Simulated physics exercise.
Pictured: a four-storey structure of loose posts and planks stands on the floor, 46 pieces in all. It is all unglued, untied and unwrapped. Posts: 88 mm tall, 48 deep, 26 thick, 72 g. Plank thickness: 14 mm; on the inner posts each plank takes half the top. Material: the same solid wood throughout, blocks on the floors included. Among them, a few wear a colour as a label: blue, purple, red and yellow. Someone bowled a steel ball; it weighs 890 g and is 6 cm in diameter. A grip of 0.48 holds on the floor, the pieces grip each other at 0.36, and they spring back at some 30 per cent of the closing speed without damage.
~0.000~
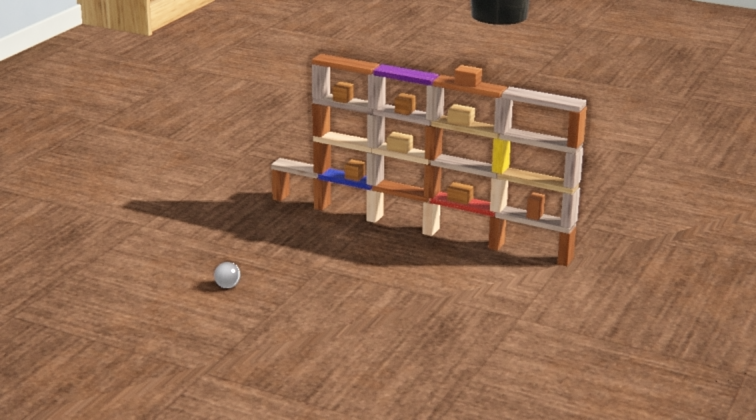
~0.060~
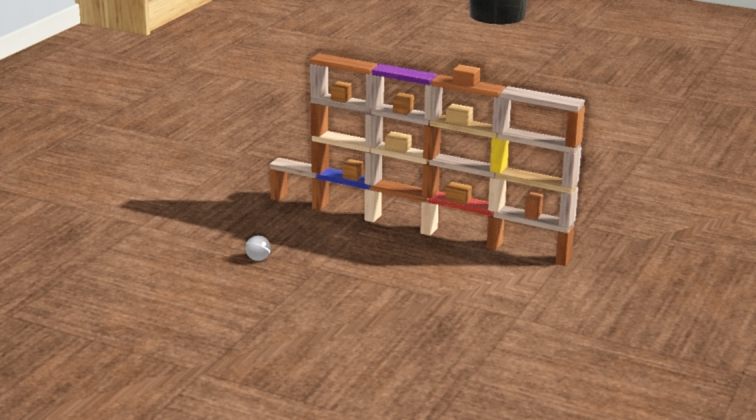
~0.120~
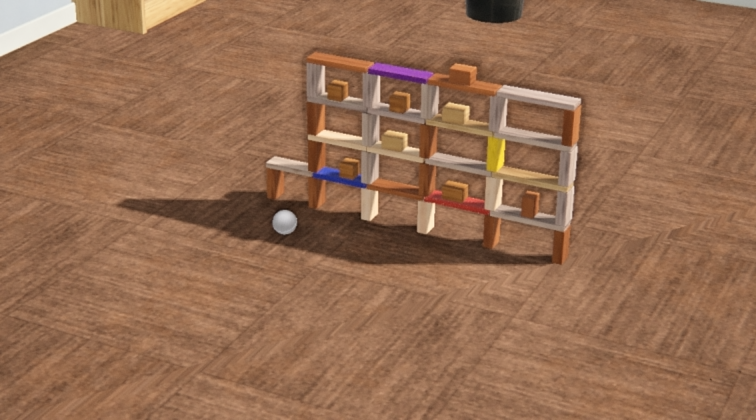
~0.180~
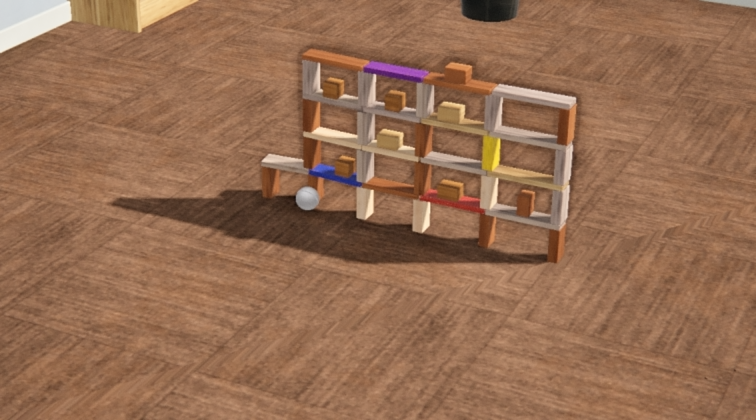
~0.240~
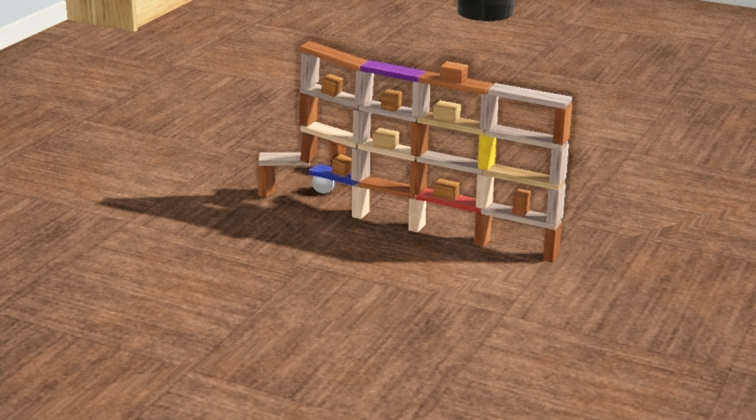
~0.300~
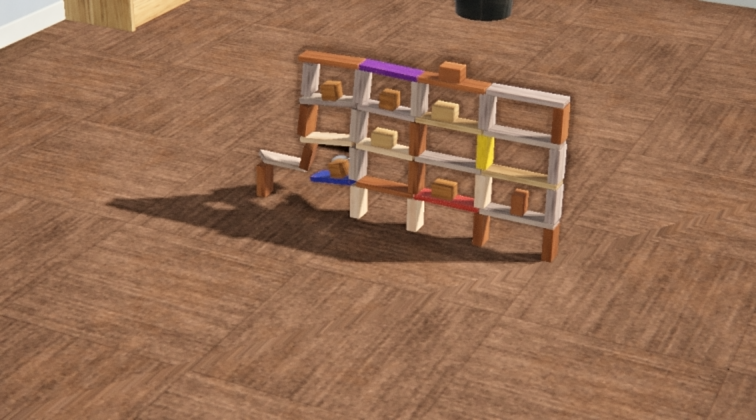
A shiny steel ball rolls across a brown wood floor, seen from above at an angle, toward a four-storey shelf-like structure of loose posts and planks. The structure is mostly orange-brown and pale, with a purple plank at top, a blue one low at left, a red one and a yellow post. As the camera pans slightly, the ball strikes the lower left and passes under the blue plank, which tilts as nearby pieces lean.
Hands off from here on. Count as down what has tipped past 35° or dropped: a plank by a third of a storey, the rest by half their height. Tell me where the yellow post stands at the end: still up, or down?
At the end the yellow post is still up.
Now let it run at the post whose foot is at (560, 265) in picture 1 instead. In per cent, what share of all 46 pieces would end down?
That way, 40 per cent.
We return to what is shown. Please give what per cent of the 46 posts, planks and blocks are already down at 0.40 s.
By then 25 %.
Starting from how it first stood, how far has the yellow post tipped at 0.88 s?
Something like 0°, more or less.
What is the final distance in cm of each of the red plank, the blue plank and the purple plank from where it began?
Red 0 cm, blue 10 cm, purple 40 cm.
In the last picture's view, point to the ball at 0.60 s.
Around (425, 99).
After 0.40 s, ball still moving; 11 of the 46 pieces down; yellow post unmoved; blue plank leaning 37°, 44 mm lower.
After 0.60 s, ball still moving; 19 of the 46 pieces down; yellow post unmoved; blue plank leaning 41°, 52 mm lower.
After 0.88 s, ball still moving; 28 of the 46 pieces down; yellow post unmoved; purple plank leaning 65°, 31 cm lower.
After 1.24 s, ball still moving; 28 of the 46 pieces down; yellow post unmoved; purple plank leaning 34°, 35 cm lower.
At rest (2.4 s), ball rolling away; 28 of the 46 pieces down; yellow post unmoved; purple plank leaning 28°, 36 cm lower; red plank unmoved. As the last picture would show them, middles, yellow post near (486, 149), purple plank near (352, 181).
